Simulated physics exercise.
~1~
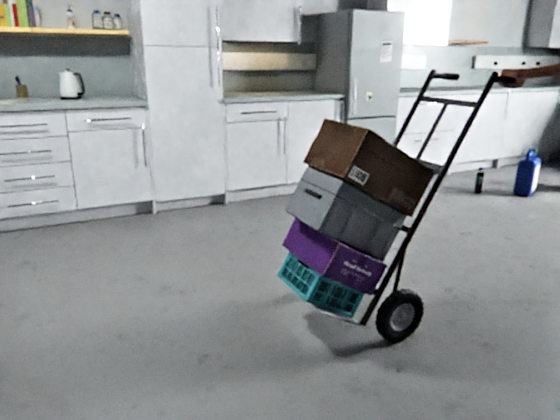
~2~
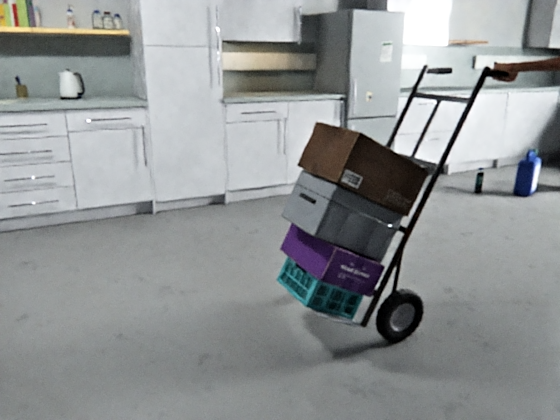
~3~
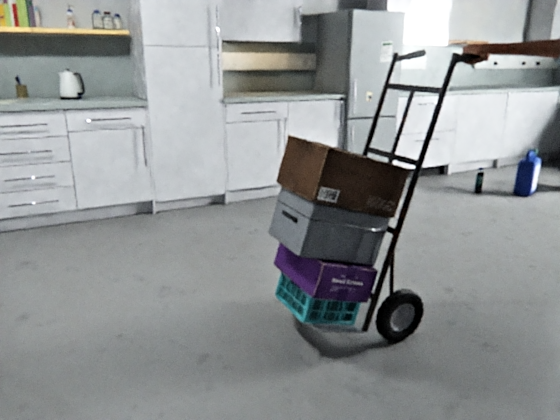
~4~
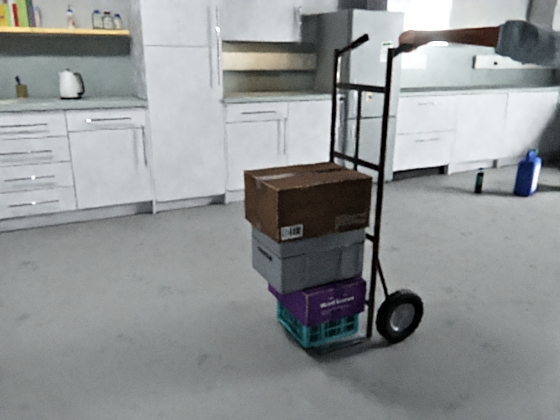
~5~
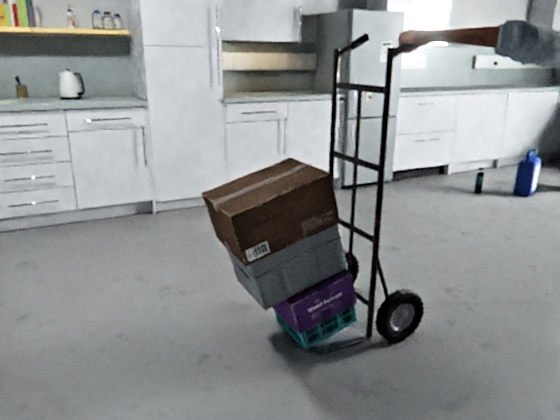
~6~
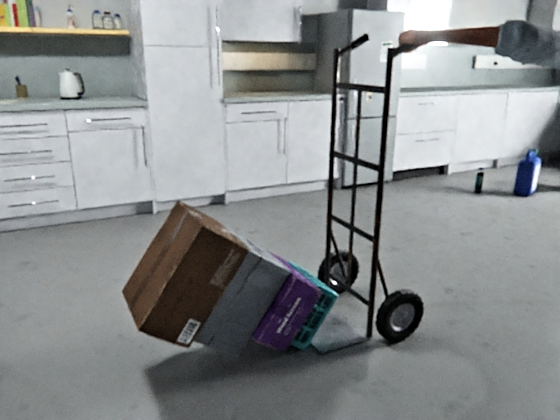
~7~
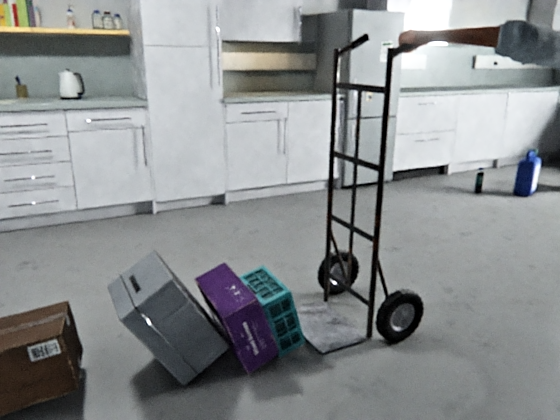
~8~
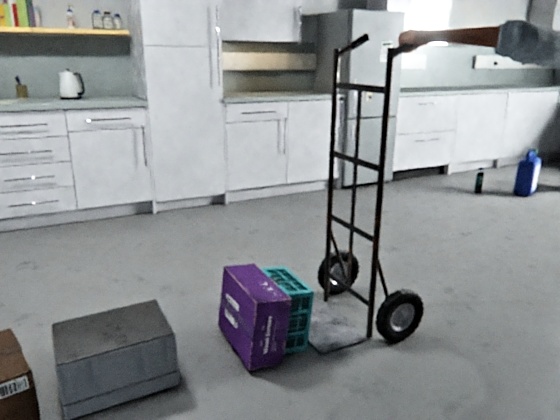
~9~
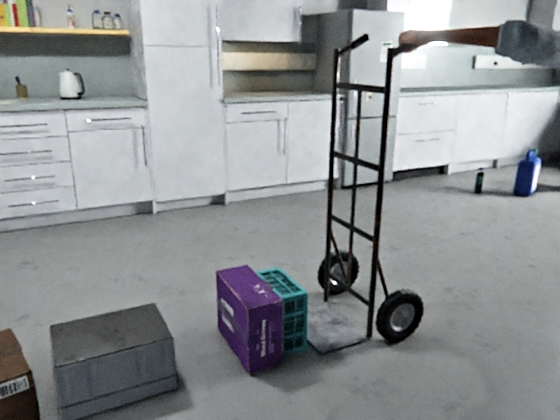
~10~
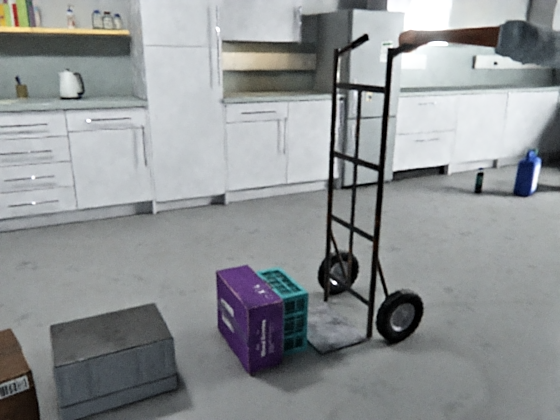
To begin with, a hand truck leans back in a kitchen, held by a hand at right, with a turquoise crate, purple parcel, grey toolbox and brown box stacked on it. The hand swings the truck upright until its plate meets the floor. The stack keeps going, tipping left away from the frame. It topples as a leaning column, then breaks apart, the brown box landing farthest left. The grey toolbox settles flat beside it, while the purple parcel and turquoise crate rock back and rest on their sides near the plate of the still, upright truck.
